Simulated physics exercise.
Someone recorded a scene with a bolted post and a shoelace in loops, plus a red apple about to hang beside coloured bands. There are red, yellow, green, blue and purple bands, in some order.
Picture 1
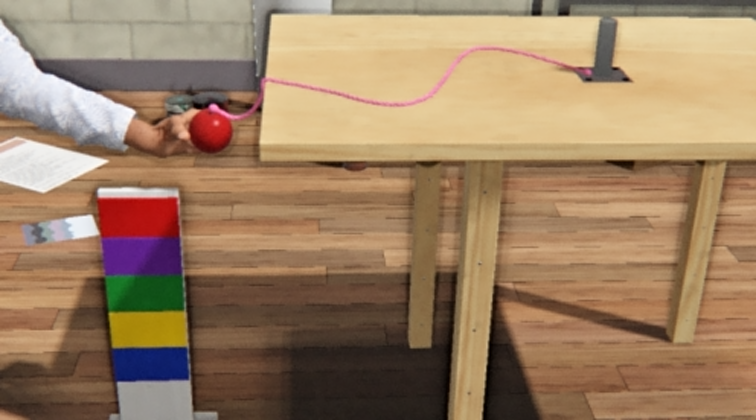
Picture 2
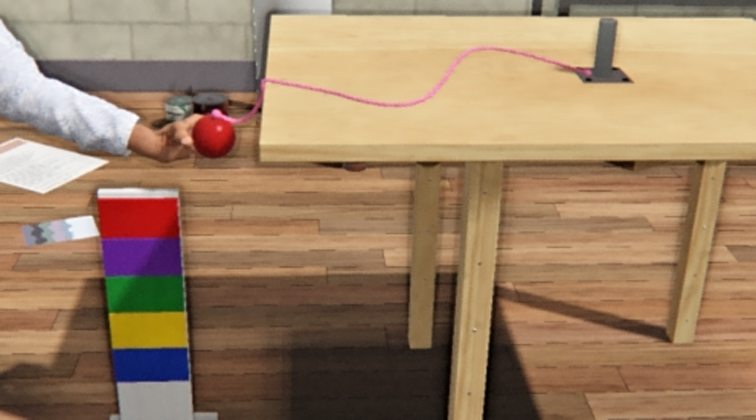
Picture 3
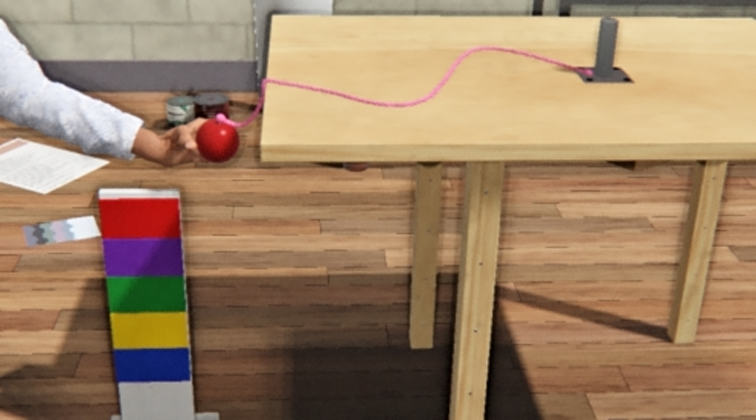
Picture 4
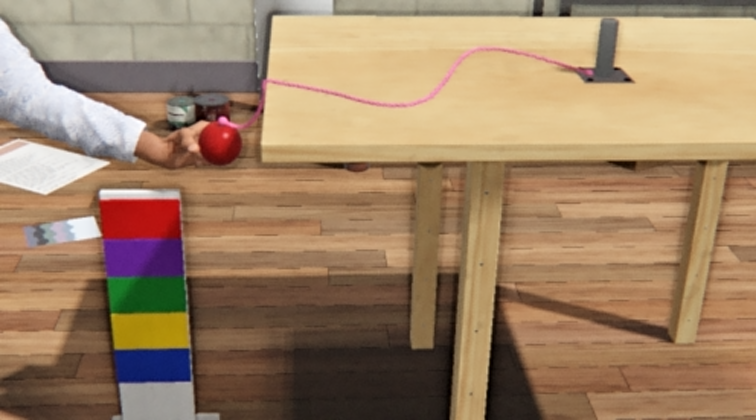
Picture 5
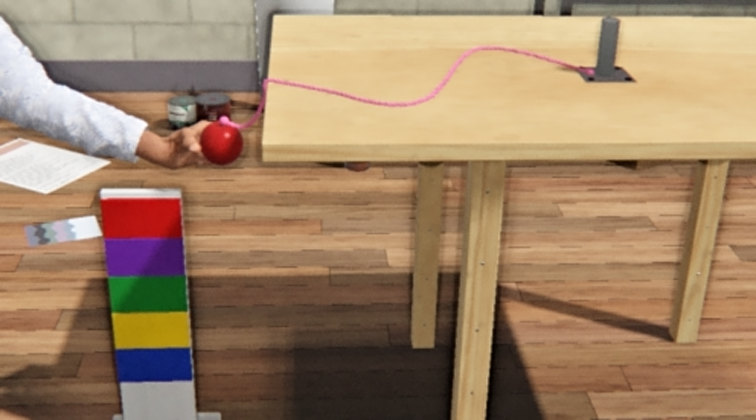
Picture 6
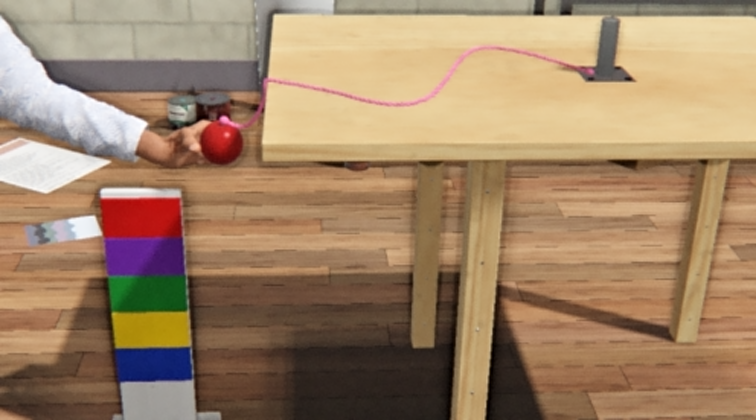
A hand reaching in from the left holds a small round red object beside the end of a pale wooden table, seen from slightly above in a room with a plank floor. A wavy pink cord runs from it across the tabletop to a dark upright bracket, while a board banded red, purple, green, yellow and blue stands below. The hand and red object shift slightly right and down, then stay nearly still.
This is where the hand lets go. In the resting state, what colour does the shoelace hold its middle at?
Its middle is held at yellow.
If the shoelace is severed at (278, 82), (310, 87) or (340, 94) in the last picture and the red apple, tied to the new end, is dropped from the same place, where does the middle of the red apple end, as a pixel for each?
In that order: (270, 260), (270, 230) and (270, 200).
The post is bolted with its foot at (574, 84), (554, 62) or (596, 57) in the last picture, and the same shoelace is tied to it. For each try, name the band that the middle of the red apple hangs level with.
The first case gives blue, the second blue and the third yellow.
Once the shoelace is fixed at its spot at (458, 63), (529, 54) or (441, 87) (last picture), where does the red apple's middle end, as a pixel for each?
Try one gives (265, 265), try two (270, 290), and try three (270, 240).
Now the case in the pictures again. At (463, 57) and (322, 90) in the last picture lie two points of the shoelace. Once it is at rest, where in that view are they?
They go to (409, 72) and to (272, 188).
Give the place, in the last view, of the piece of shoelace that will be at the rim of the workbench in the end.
It is around (428, 97).
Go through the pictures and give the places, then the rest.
The first frame shows red apple (211, 131); red (139, 219); purple (142, 258); green (145, 295); yellow (148, 331); blue (151, 365).
The second frame shows red apple (214, 136); shoelace through (547, 61) (471, 51) (445, 79) (400, 105) (301, 86).
The third frame shows red apple (217, 140).
The fourth frame shows red apple (220, 144); shoelace through (549, 61) (472, 51) (447, 80) (401, 106) (302, 87).
The fifth frame shows red apple (221, 143).
The sixth frame shows red apple (221, 143); shoelace through (550, 60) (473, 50) (447, 79) (402, 105) (303, 86).
Soon after, apple near (281, 298); level with green.
Then, apple near (271, 318); level with yellow.
At rest, apple near (276, 318); level with yellow. Its centre hangs level with the yellow band.
